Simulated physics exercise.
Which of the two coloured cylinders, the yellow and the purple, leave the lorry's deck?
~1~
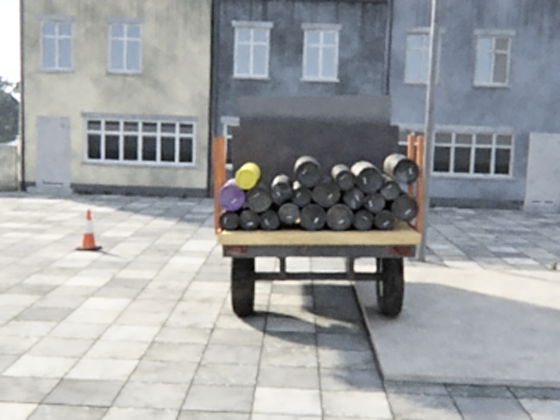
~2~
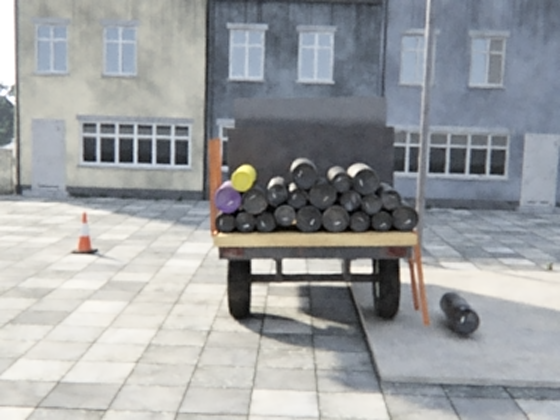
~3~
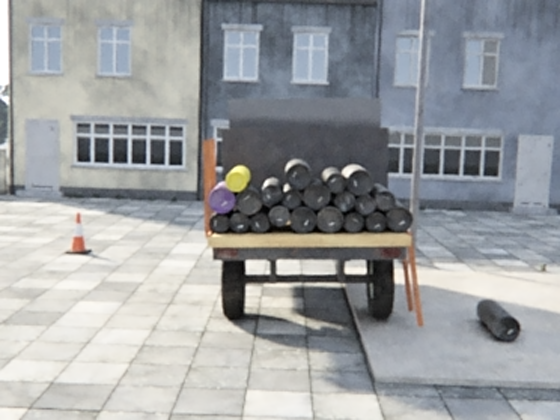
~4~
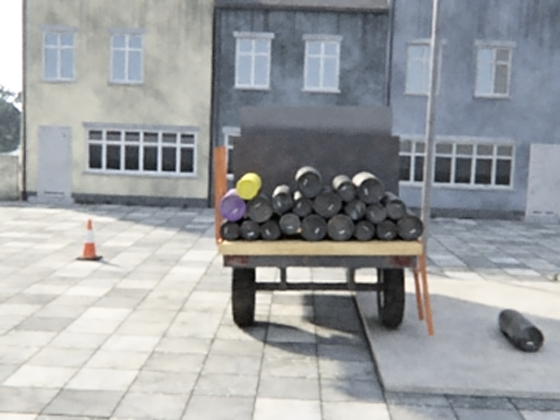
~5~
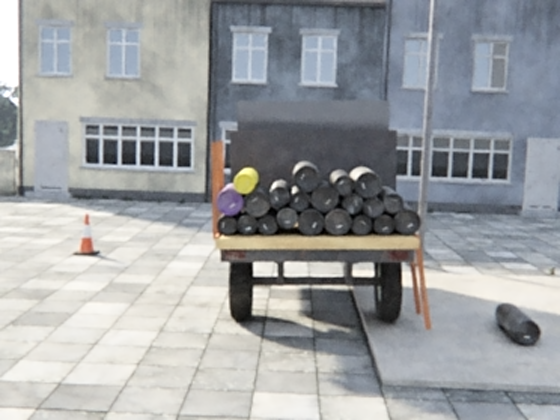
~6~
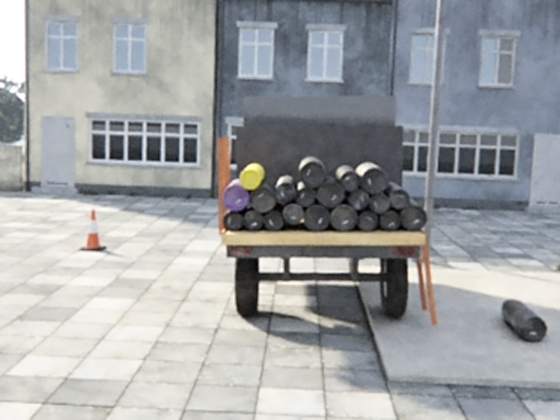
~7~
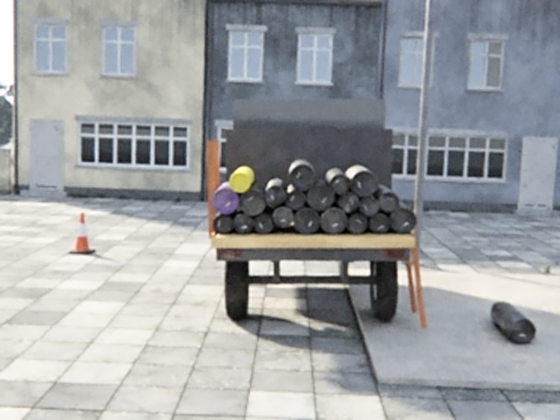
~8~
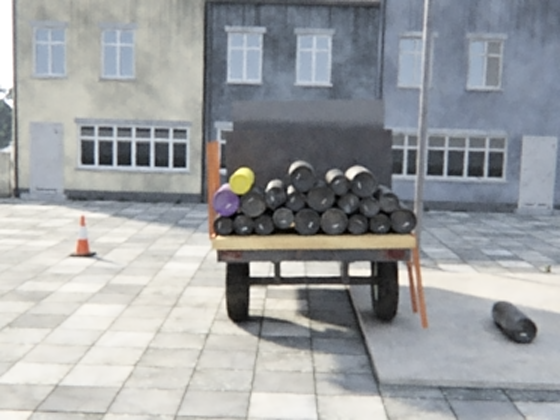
Neither of them leaves the deck. The yellow and the purple cylinders both stay on the left side of the stack.
